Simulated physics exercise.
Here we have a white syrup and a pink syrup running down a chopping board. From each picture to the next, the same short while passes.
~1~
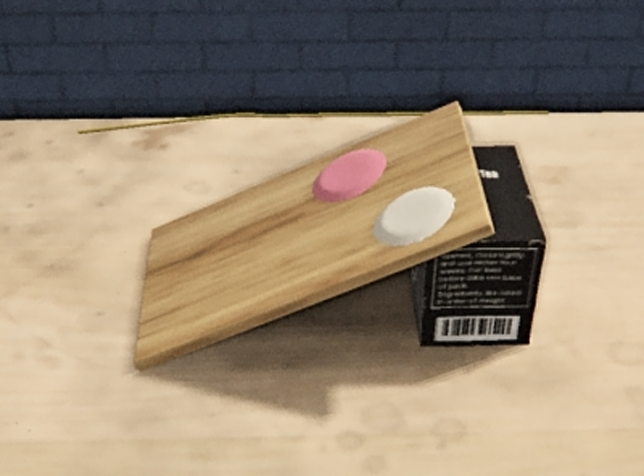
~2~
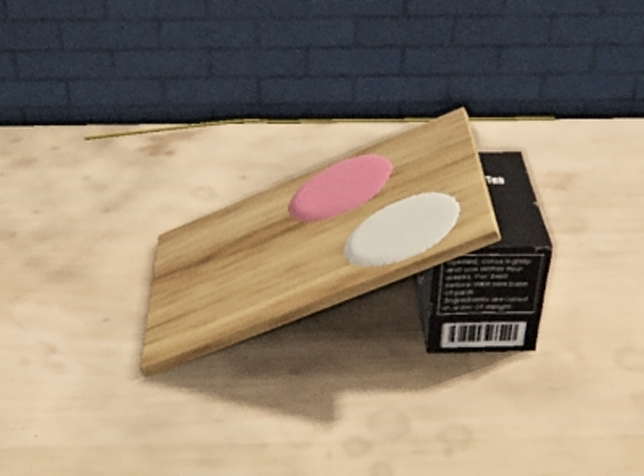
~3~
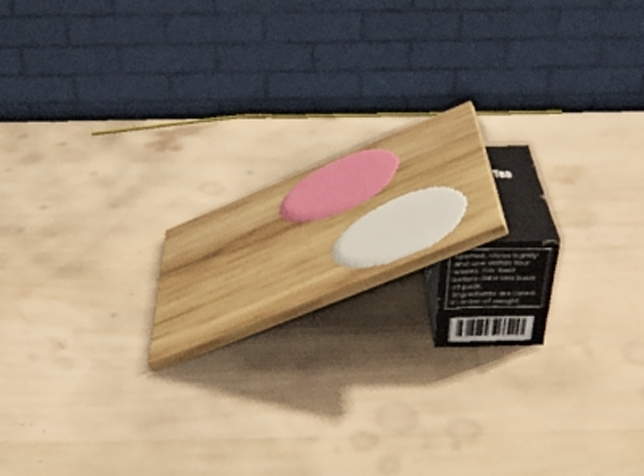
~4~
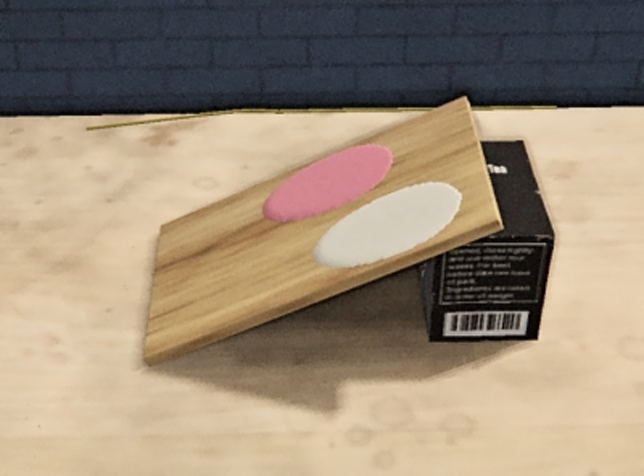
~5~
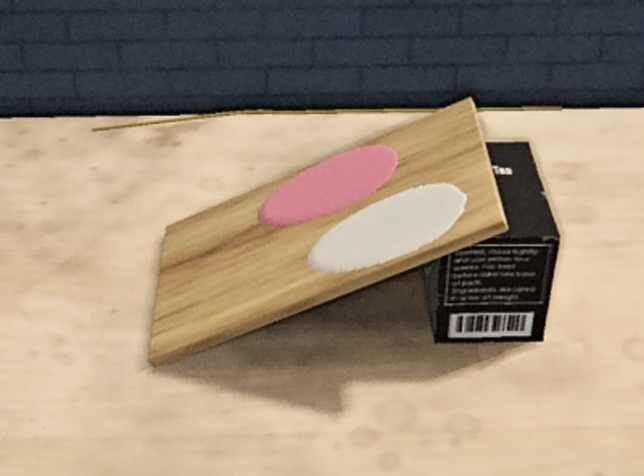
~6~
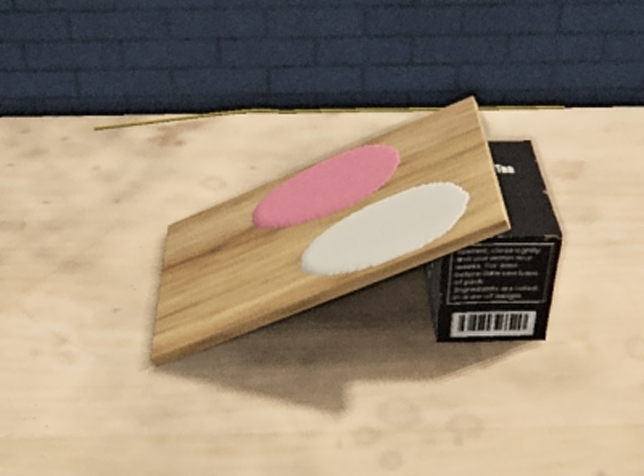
Wooden chopping board propped on a black box, with pink and white syrup patches slowly spreading down its sloping surface.
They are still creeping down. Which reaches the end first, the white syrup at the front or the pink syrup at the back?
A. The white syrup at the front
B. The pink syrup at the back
(B) The pink syrup at the back.
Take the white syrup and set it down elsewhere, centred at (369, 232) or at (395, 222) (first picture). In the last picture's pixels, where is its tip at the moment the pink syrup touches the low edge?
Roughly (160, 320) for the first start and roughly (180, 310) for the second.
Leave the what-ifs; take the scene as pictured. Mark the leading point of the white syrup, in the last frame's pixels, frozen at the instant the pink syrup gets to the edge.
Tip position, last frame: Approx. (205, 300) px.
Shortly, the white syrup is three quarters of the way down; the pink syrup is three quarters of the way down.
Then, the white syrup is three quarters of the way down; the pink syrup is close to the edge.
At the finish, the white syrup is three quarters of the way down; the pink syrup is at the low edge.
